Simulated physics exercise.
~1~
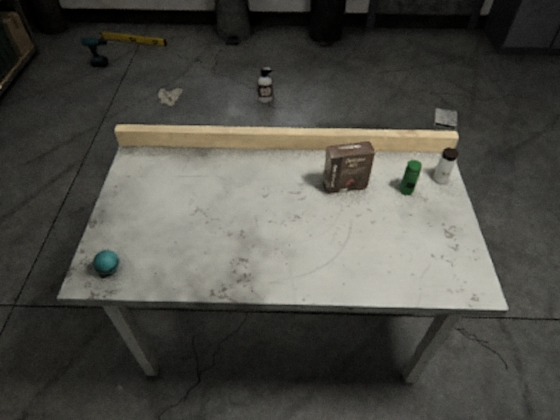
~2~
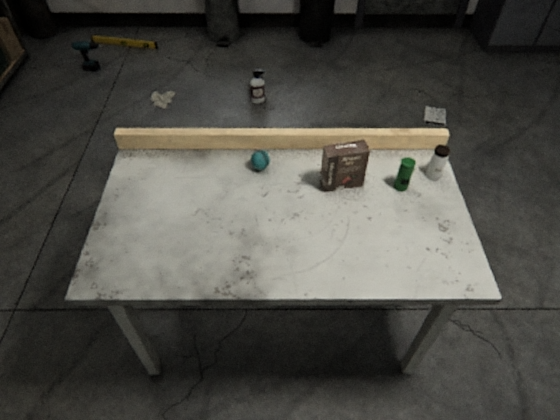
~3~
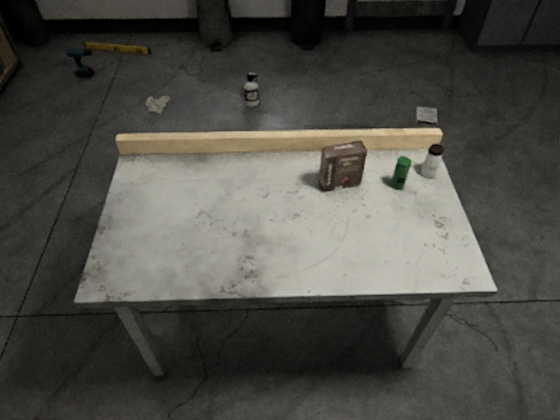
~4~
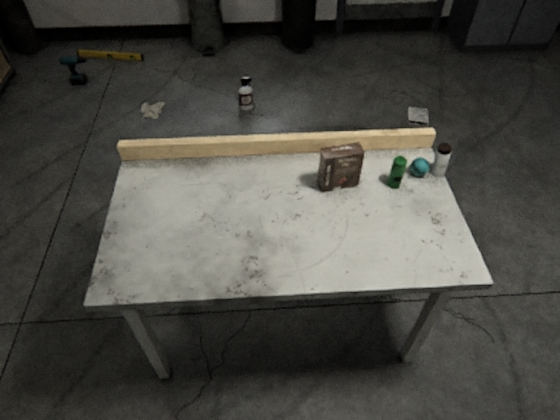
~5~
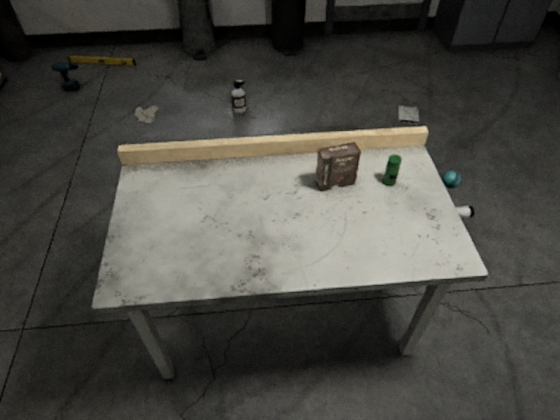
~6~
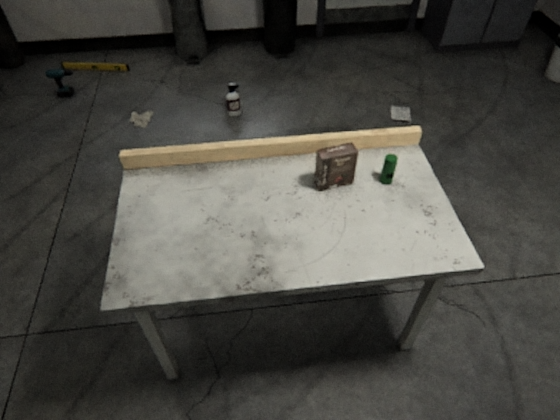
Turquoise ball rolling across a white table, passing behind a brown box and dropping off the right side with a white bottle.
